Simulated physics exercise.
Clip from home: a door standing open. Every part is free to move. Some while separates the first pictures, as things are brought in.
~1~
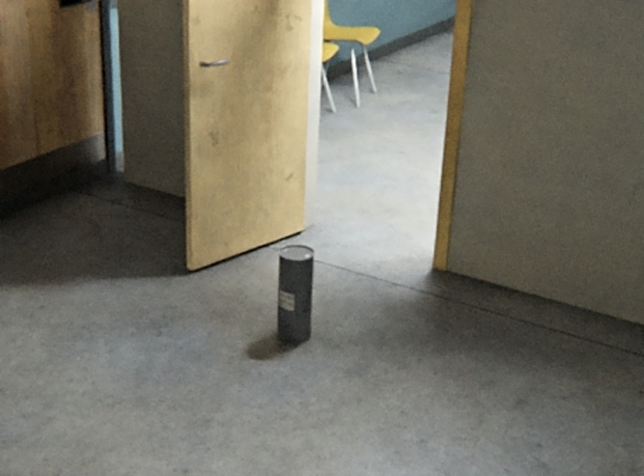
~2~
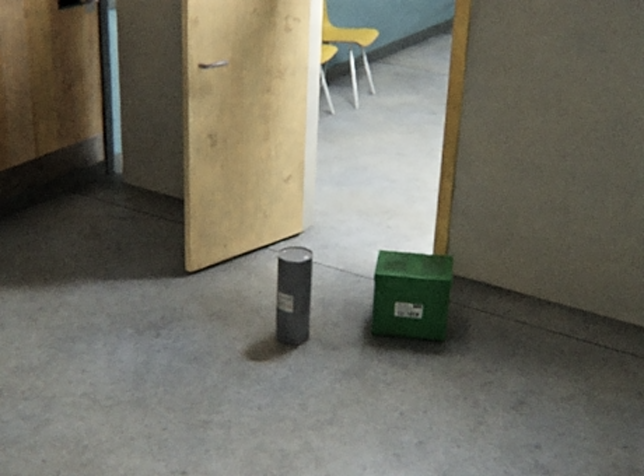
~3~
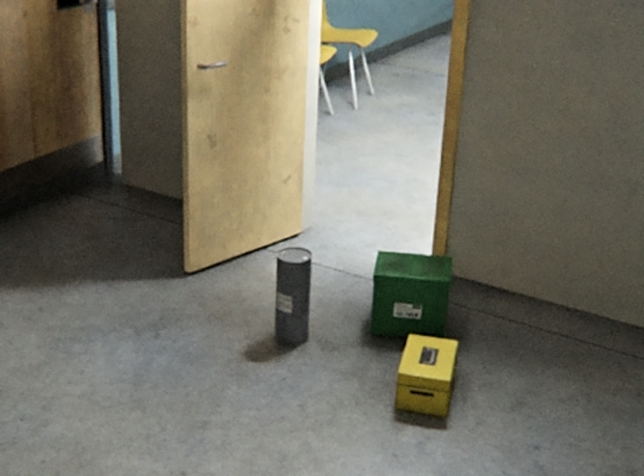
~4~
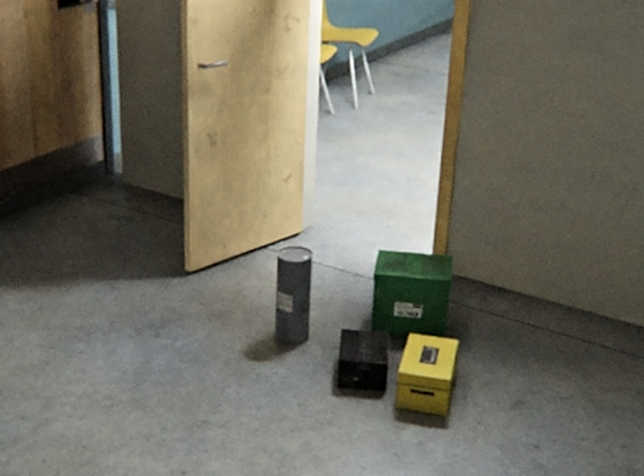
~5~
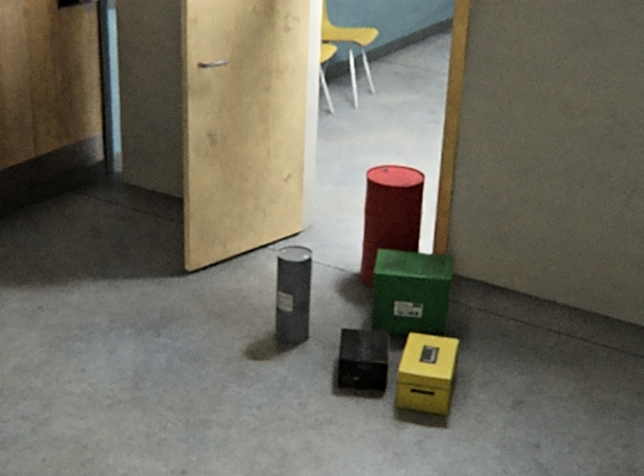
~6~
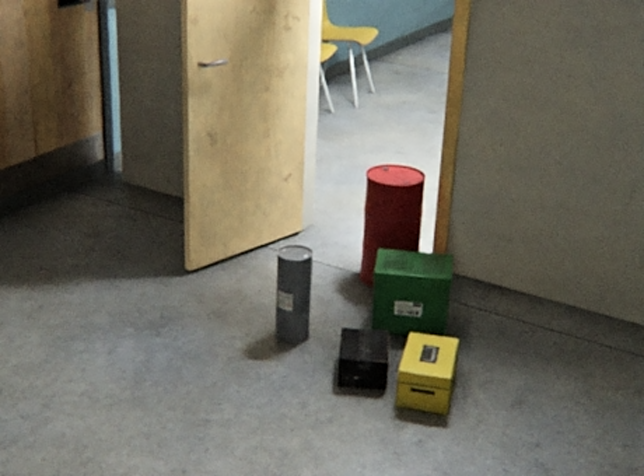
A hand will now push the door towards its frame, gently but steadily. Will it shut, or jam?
The way is obstructed.
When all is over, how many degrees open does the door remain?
The door ends up some 30° open.
Then, 0.60 s later than the last frame, door at 76°.
Then, 0.90 s later than the last frame, door at 50°.
When it is over, door at 31°; all 5 as before. End places, in pixels of the last picture, red drum near (395, 227).
